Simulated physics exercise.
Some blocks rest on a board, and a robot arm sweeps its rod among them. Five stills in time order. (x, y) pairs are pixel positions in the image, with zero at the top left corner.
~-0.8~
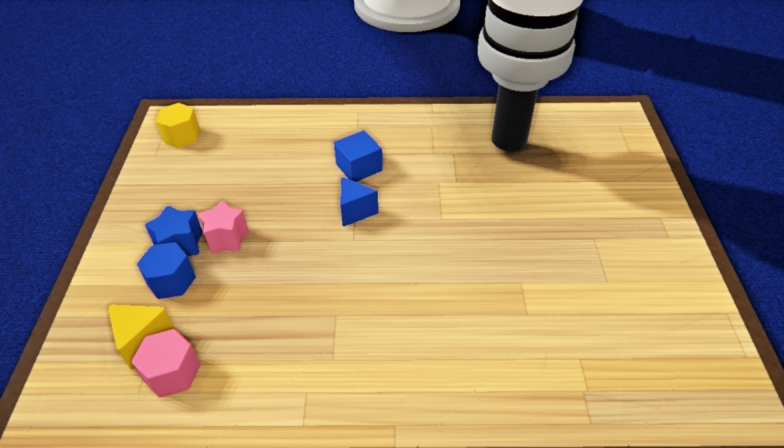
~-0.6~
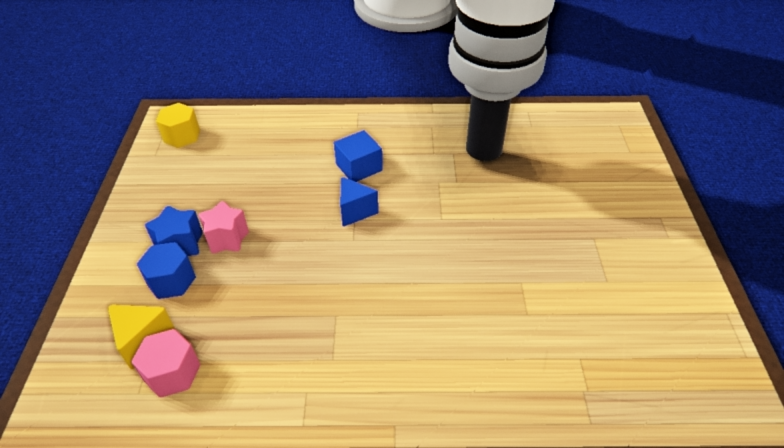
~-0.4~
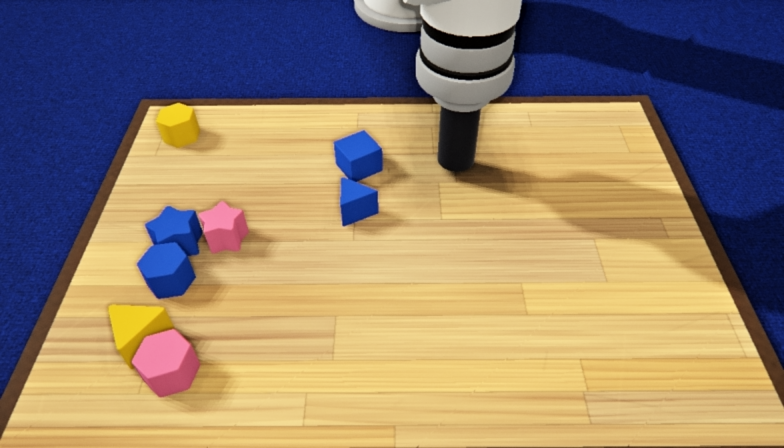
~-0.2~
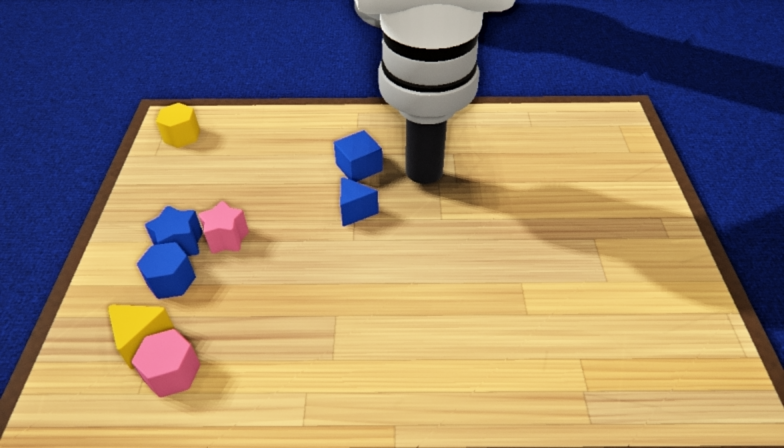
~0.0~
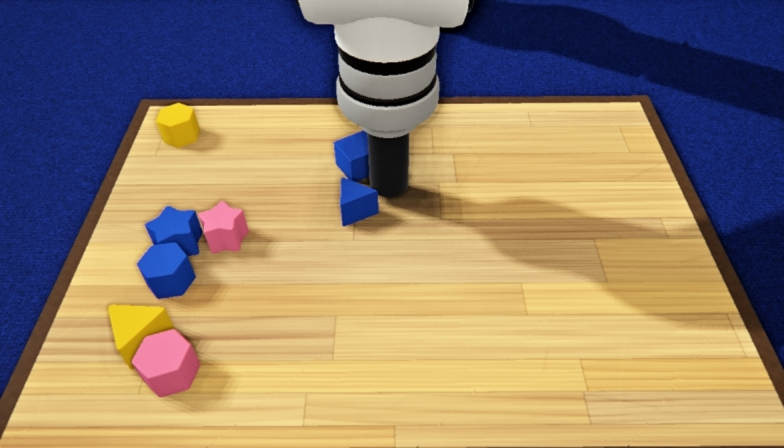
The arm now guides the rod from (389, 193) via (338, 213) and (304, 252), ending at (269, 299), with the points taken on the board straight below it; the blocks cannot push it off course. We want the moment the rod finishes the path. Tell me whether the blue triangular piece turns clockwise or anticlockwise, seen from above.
Bird's-eye view: Clockwise.
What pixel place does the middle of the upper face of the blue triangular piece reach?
It comes to (226, 292).
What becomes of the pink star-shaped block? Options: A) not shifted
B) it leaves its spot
The answer is A.
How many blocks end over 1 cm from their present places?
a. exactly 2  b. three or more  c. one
(c)
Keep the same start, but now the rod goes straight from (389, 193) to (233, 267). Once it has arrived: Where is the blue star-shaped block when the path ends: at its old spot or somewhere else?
Here's my answer: The blue star-shaped block remains in position.
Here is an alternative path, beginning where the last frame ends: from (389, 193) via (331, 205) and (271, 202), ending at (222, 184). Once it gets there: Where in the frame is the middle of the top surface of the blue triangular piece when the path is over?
(317, 207)
The first path, step by step. One third of the way, rod at (337, 205); blue triangular piece at (314, 211).
Two thirds of the way, rod at (301, 245); blue triangular piece at (270, 251), turned 25° clockwise.
At the end, rod at (267, 291); pink star-shaped block not moved; blue triangular piece at (226, 292), turned 40° clockwise; blue square not moved.
